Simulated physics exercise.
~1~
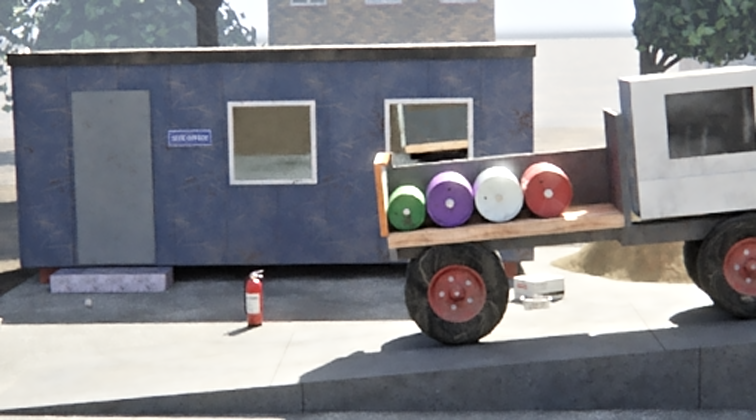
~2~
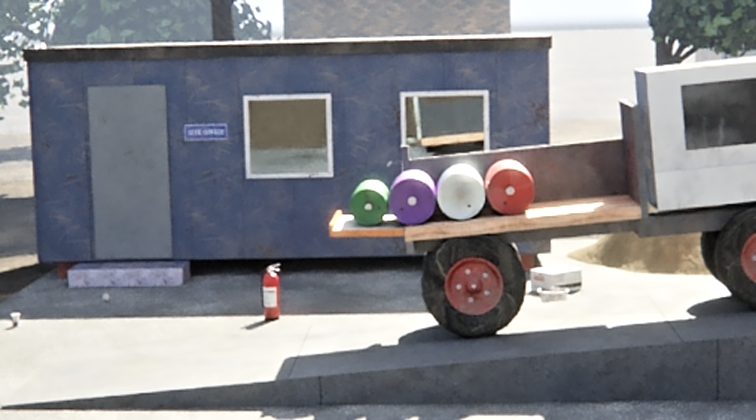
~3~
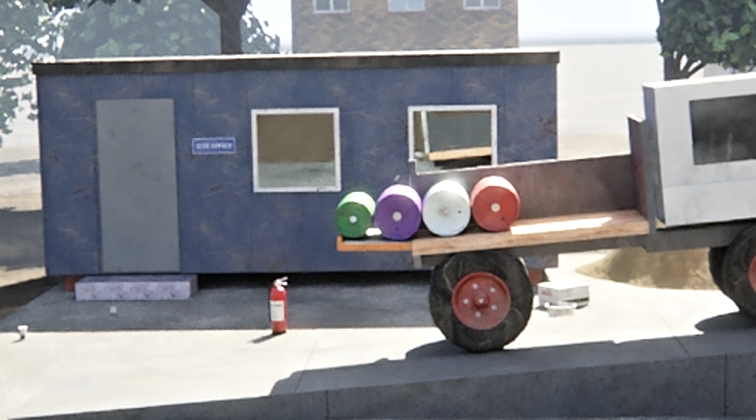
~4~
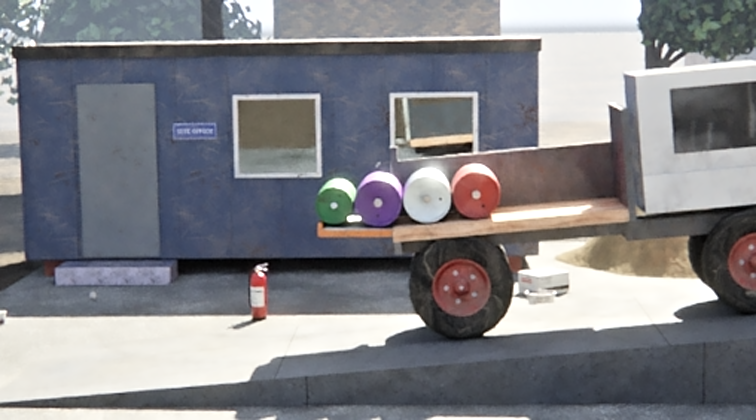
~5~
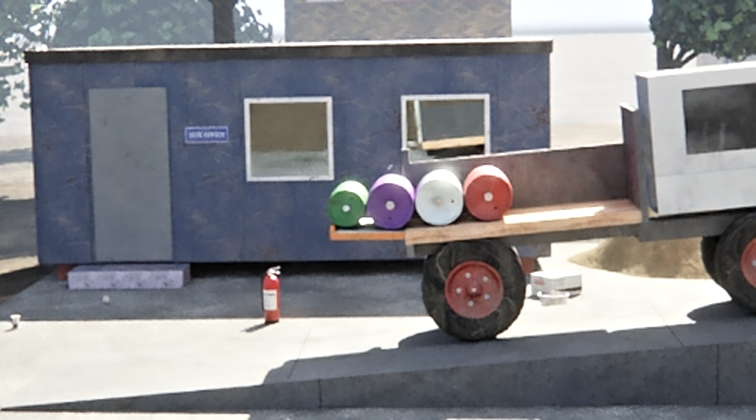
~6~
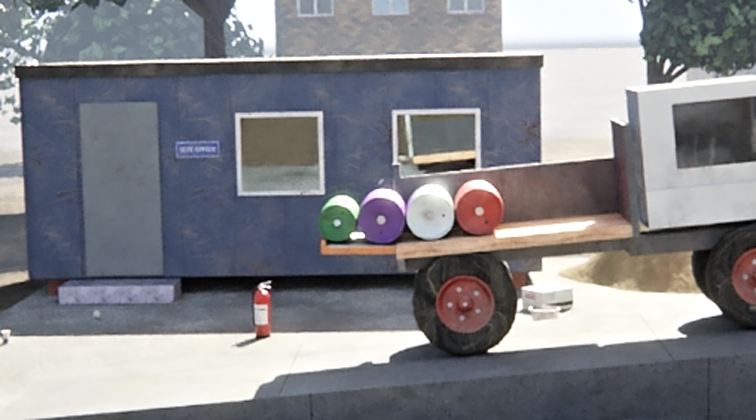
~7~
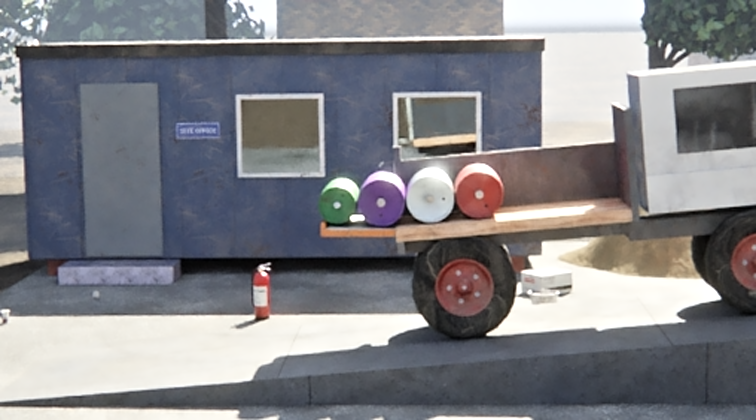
Outside a blue site office, the tailgate of a parked truck dropped open, and the green, purple, white and red barrels on its bed rolled a little to the left, then stopped in a row with the green one resting on the lowered gate.
